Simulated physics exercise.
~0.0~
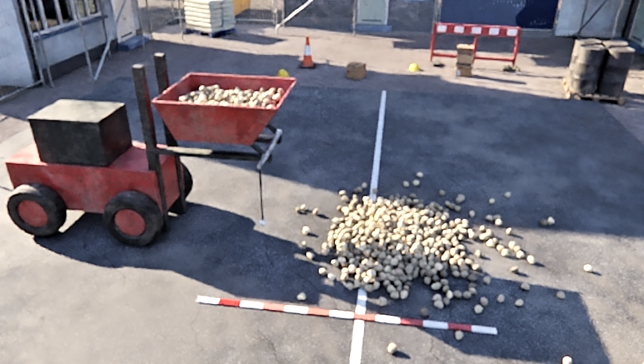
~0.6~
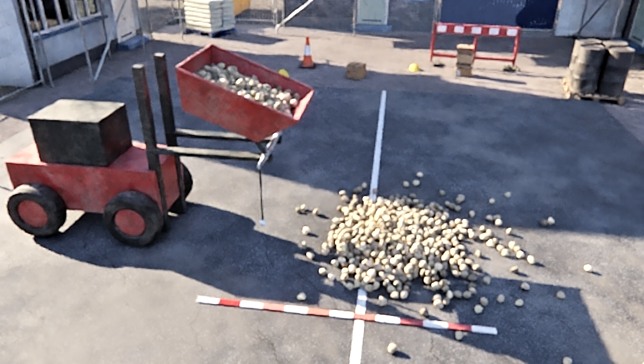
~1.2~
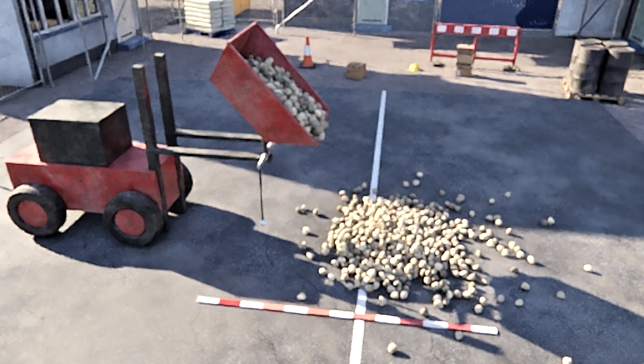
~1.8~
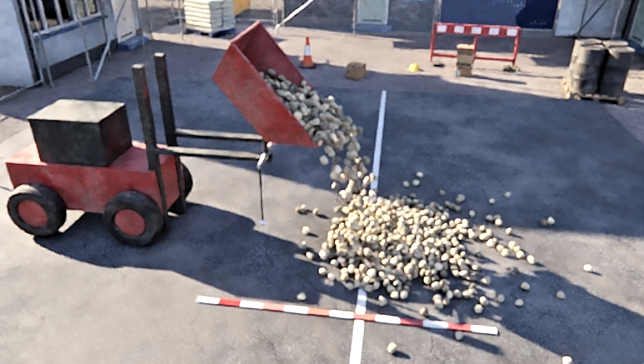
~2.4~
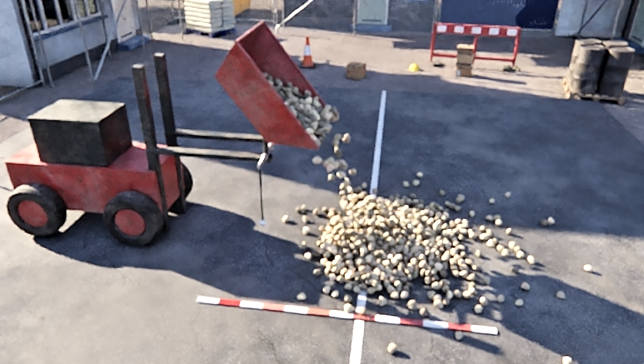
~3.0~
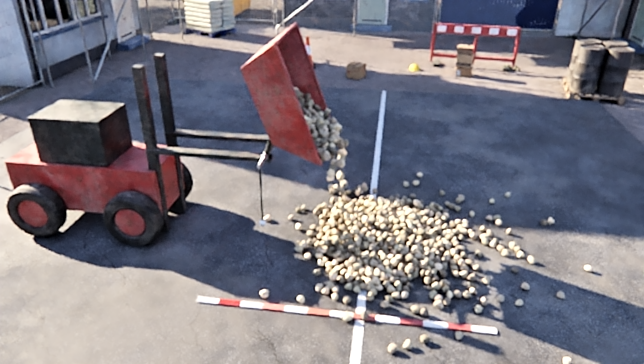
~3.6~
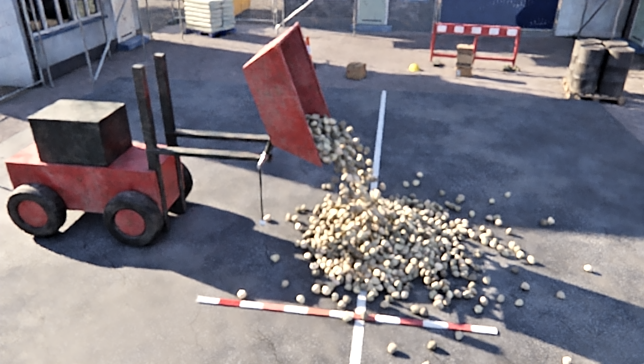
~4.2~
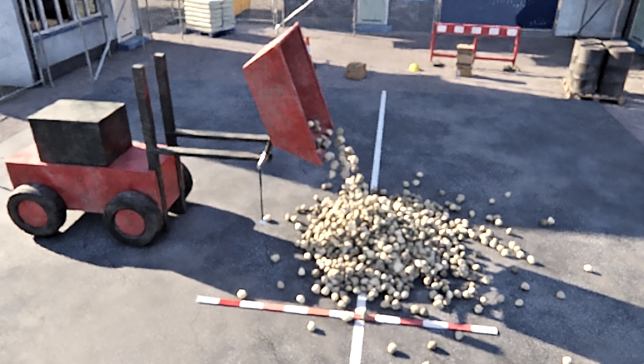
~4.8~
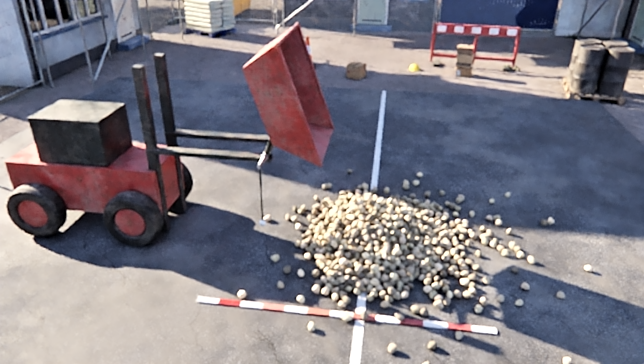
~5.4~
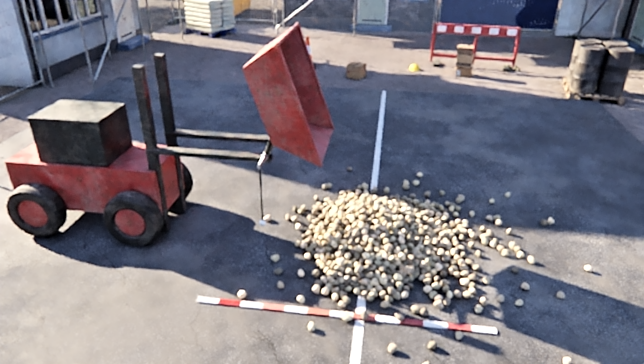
Red skip on a small forklift tipping in two stages, pouring round pale stones onto an existing heap until it hangs empty.
